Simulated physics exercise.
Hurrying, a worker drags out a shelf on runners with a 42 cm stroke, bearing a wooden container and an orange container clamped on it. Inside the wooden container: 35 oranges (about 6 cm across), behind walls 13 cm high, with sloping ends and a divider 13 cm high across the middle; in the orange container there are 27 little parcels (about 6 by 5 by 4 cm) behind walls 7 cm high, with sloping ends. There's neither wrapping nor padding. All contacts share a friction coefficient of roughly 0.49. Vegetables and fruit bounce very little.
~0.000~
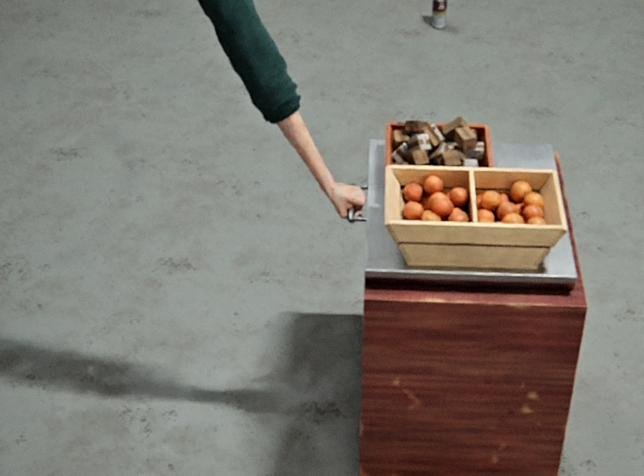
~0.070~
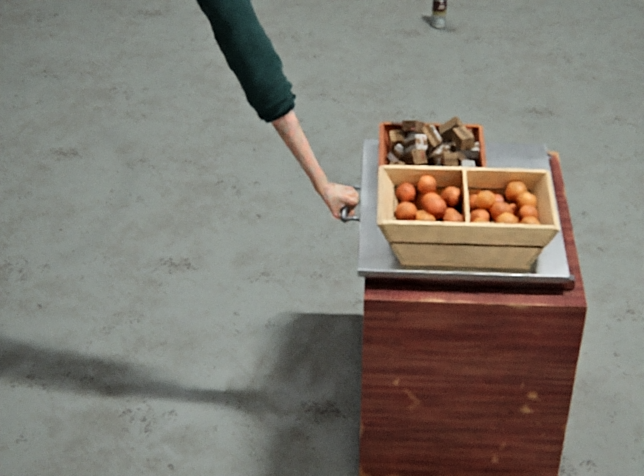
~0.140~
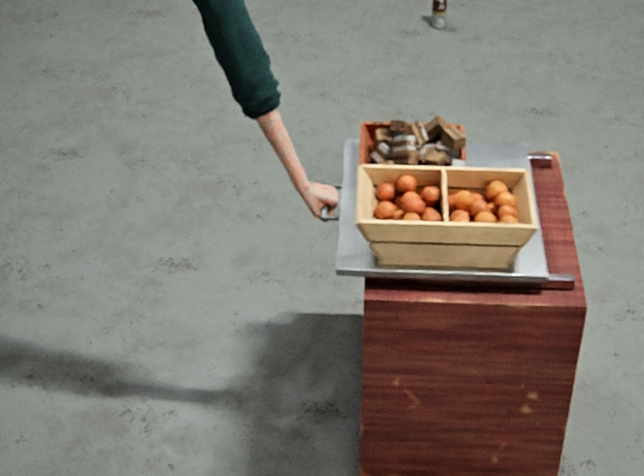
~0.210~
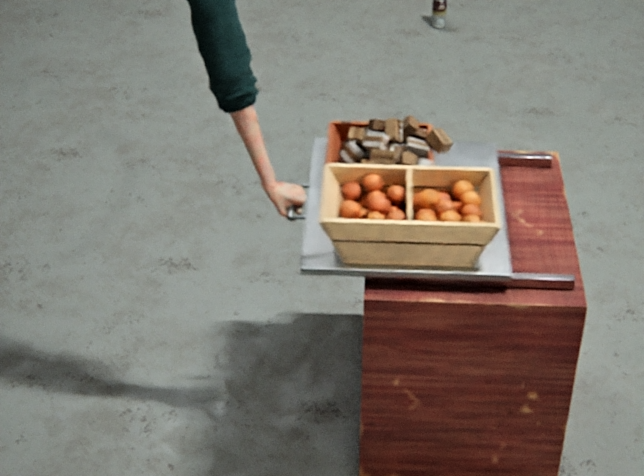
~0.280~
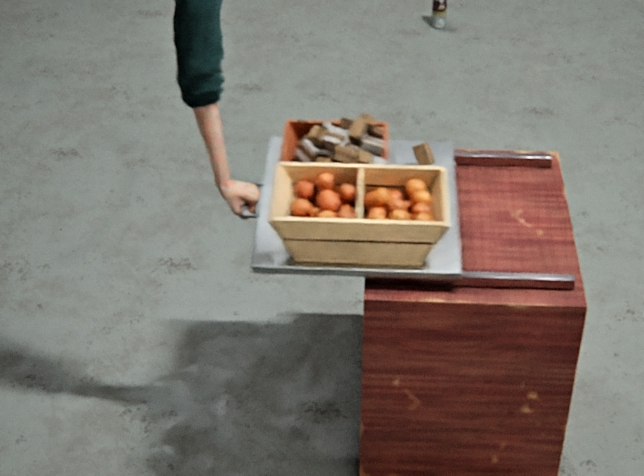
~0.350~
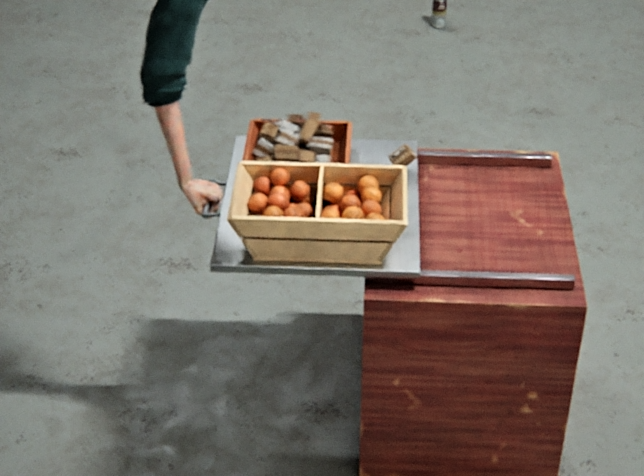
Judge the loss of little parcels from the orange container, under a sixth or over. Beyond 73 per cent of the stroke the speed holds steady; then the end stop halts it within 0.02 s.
The loss is above one sixth.
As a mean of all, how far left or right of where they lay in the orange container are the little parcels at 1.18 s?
About 12 cm left.
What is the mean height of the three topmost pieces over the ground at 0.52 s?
Mean height: Near 96 cm.
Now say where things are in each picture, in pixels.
In the first frame (each is followed by its nearest rim corner in this view), orange container (its farthest corner), (390, 123); wooden container, (563, 227); drawn out 0 cm; none out.
Orange container, (384, 123); wooden container, (556, 227); drawn out 2 cm, in the second frame.
Orange container, (365, 123); wooden container, (533, 226); drawn out 8 cm, in the third frame.
Orange container, (333, 122); wooden container, (497, 225); drawn out 17 cm; 1 out, the lowest parcel at (440, 141), in the fourth frame.
Orange container, (289, 121); wooden container, (445, 223); drawn out 31 cm; 1 out, the lowest parcel at (424, 155), in the fifth frame.
Orange container, (254, 120); wooden container, (403, 222); drawn out 42 cm; 1 out, the lowest parcel at (403, 157), in the sixth frame.
After 0.40 s, wooden container 35 in, 0 out and orange container 26 in, 1 out.
After 0.52 s, wooden container 35 in, 0 out and orange container 21 in, 6 out.
After 0.74 s, wooden container 34 in, 1 out and orange container 20 in, 7 out.
Outcome (at 1.18 s), wooden container 34 in, 1 out and orange container 20 in, 7 out. Asked share, 7 of 27, 26 per cent.
